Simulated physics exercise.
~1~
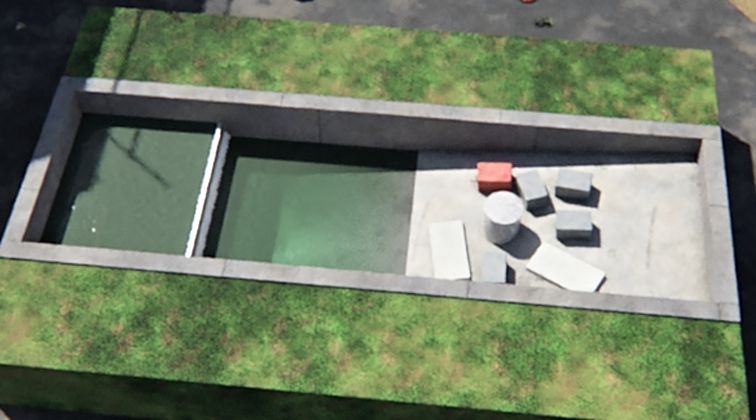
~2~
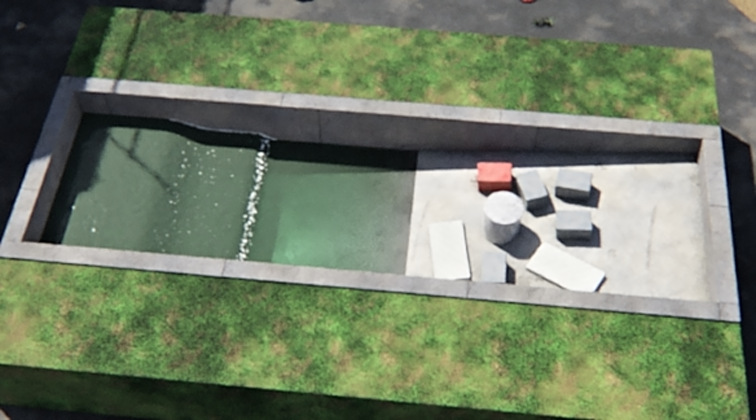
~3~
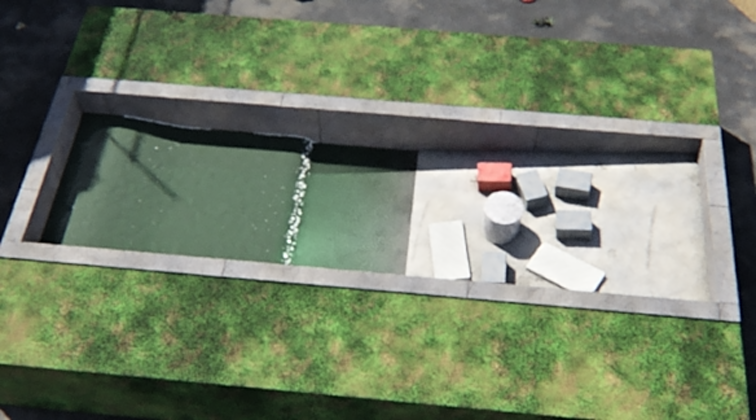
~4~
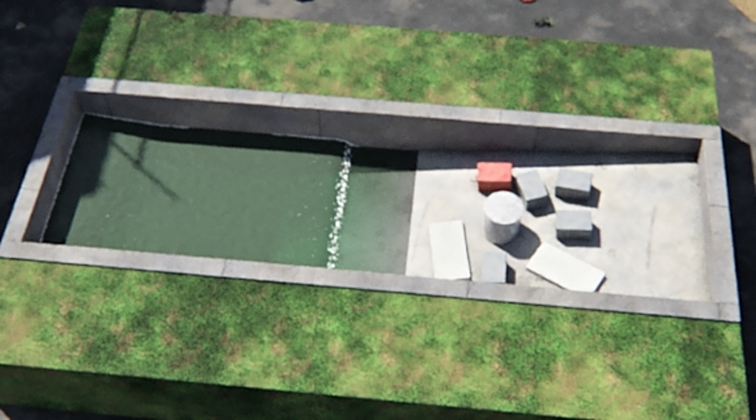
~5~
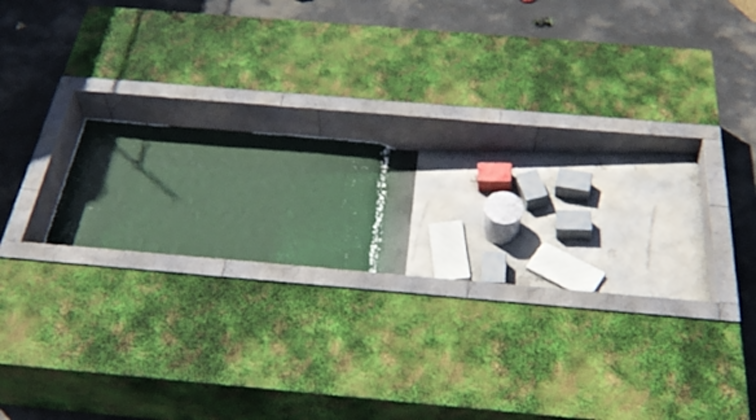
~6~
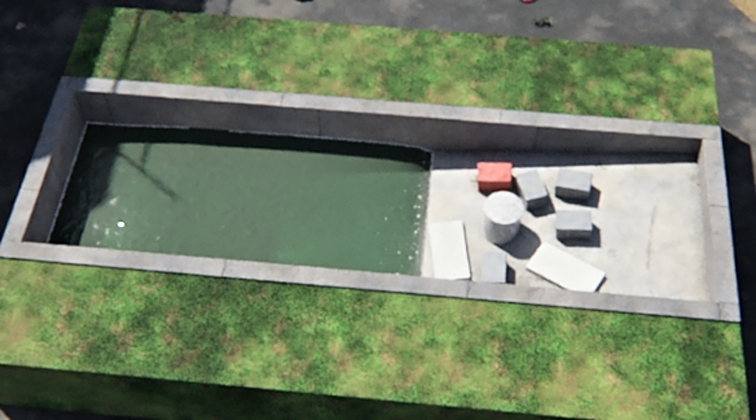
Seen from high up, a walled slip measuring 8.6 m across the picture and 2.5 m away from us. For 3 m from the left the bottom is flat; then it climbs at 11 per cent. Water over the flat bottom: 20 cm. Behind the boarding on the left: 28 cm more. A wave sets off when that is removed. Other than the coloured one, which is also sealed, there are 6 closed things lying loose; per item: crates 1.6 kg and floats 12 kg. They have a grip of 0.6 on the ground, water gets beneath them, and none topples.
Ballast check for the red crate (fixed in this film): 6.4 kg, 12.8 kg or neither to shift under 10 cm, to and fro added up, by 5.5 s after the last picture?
For it, neither weight holds it.
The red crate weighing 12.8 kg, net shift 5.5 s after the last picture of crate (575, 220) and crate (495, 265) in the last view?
They've ended up 120 cm and 200 cm away, in that order.
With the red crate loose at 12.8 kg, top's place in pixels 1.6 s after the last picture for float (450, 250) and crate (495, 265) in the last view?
Approx. (480, 260); approx. (529, 268).
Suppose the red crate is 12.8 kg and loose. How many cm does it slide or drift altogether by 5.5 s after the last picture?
It covers some 200 cm altogether.
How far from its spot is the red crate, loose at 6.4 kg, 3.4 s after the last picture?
Displacement near 80 cm.
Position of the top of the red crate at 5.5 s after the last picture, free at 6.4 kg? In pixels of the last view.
I'd put it at roughly (373, 156) in the last view.
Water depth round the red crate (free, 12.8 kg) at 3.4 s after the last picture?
Depth: Approx. 8 cm.
Then, 0.6 s after the last picture the red crate would be 0 cm from its start with 6.4 kg and 0 cm from its start with 12.8 kg; 3 cm of water round it then.
Then, 1.6 s after the last picture the red crate would be 45 cm from its start with 6.4 kg and 27 cm from its start with 12.8 kg; 10 cm of water round it then.
Then, 3.4 s after the last picture the red crate would be 76 cm from its start with 6.4 kg and 35 cm from its start with 12.8 kg; 8 cm of water round it then.
Then, 5.5 s after the last picture the red crate would be 173 cm from its start with 6.4 kg and 77 cm from its start with 12.8 kg; 5 cm of water round it then.
